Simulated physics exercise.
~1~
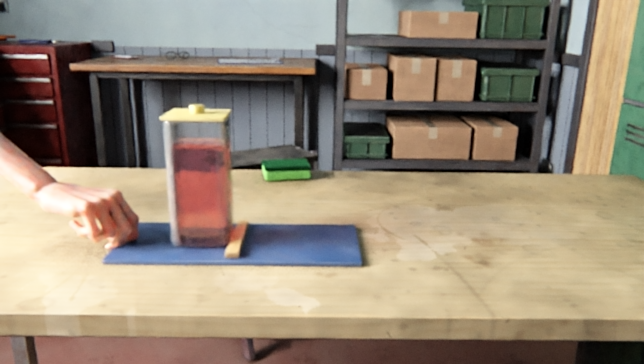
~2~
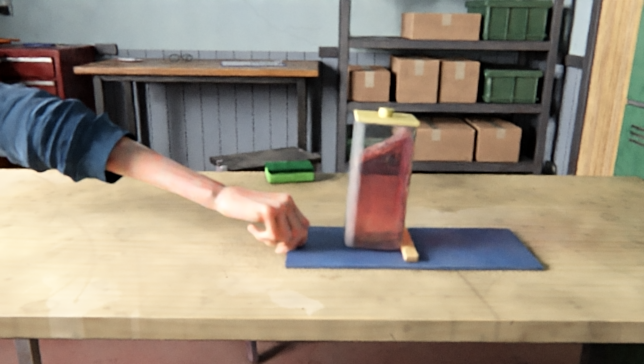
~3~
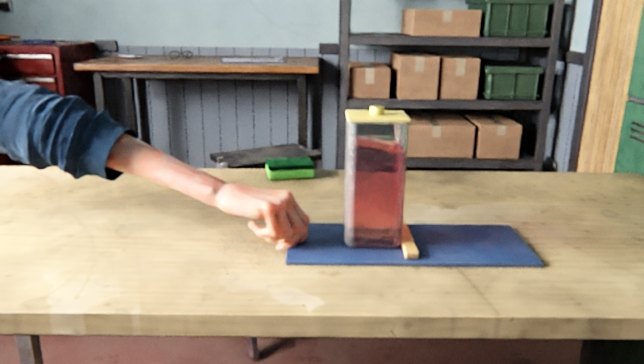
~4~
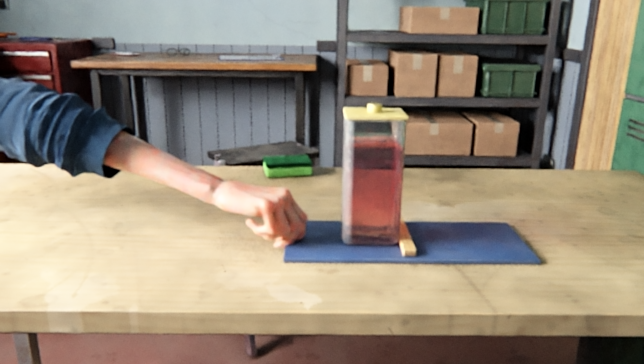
The clip opens on a workshop table where a hand at the left pushes a blue board that carries a tall, clear flask of reddish liquid with a pale yellow cap. A small wooden batten lies across the board just right of the flask. The board slides to the right with the flask riding on it, the sleeved arm reaching in behind. Then the board stops, and the liquid is seen sloping steeply, higher toward the right. The liquid settles back to nearly level while the hand stays at the board's edge. At the end, the flask stands upright beside the batten.
